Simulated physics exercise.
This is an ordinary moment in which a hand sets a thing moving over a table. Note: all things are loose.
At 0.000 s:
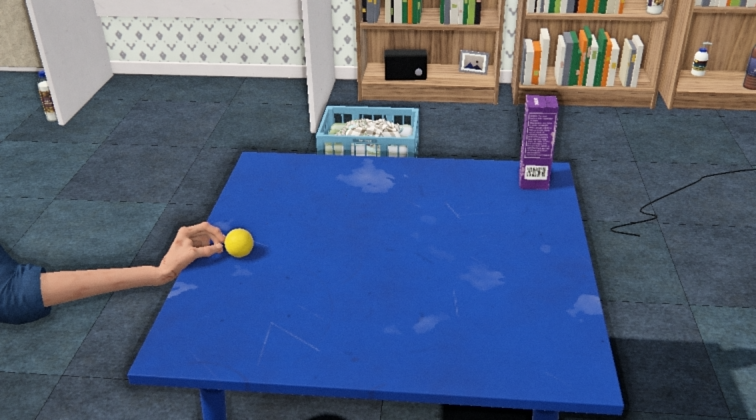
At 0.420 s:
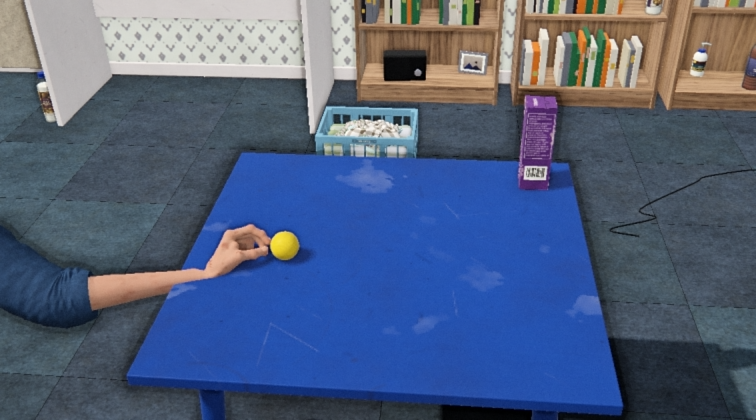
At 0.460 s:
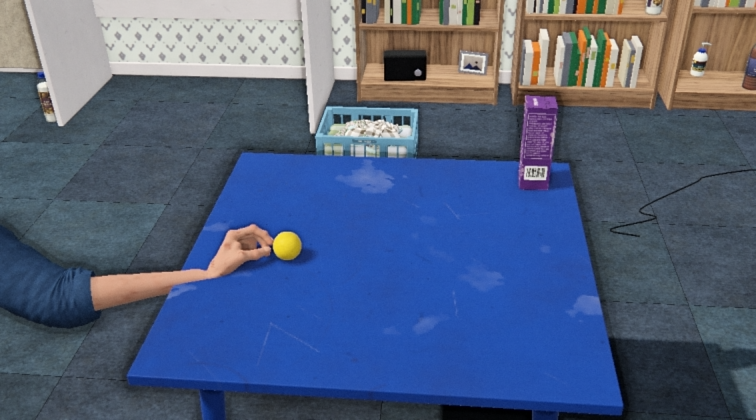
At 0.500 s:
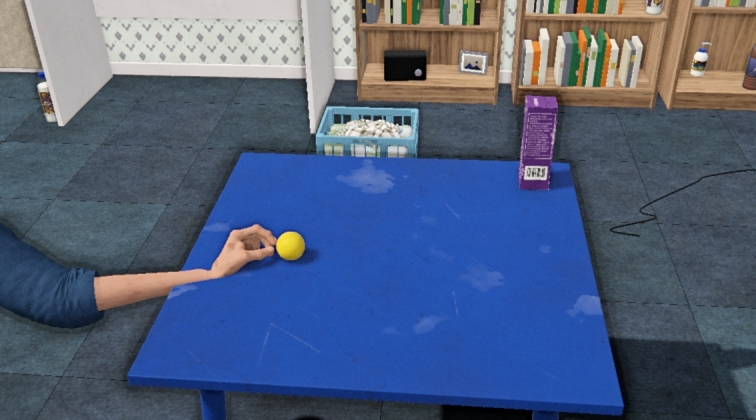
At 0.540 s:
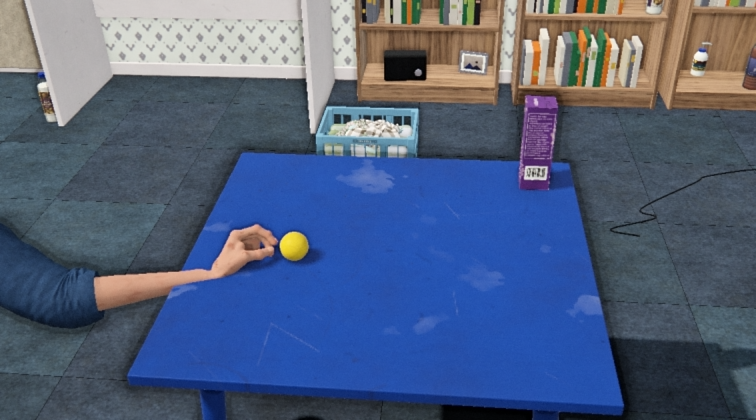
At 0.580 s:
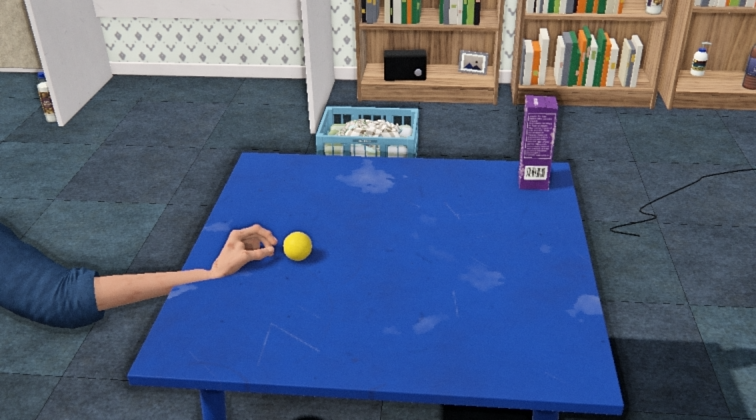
The clip opens with a hand reaching in from the left and touching a small yellow lemon on a blue table, with a purple box near the far right corner. The hand pushes the lemon a short way right, then stays in place as the lemon inches slightly farther right, leaving a small gap.
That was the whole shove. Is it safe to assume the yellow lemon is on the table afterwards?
Yes, it never passes the edge.
By 0.78 s, yellow lemon moved about its own width near (313, 247).
By 0.98 s, yellow lemon moved about its own width near (326, 248).
By 1.38 s, yellow lemon moved well along near (342, 248).
When it is over (2.1 s), moved from the start, yellow lemon. End places, in pixels of the last picture, yellow lemon near (347, 248).
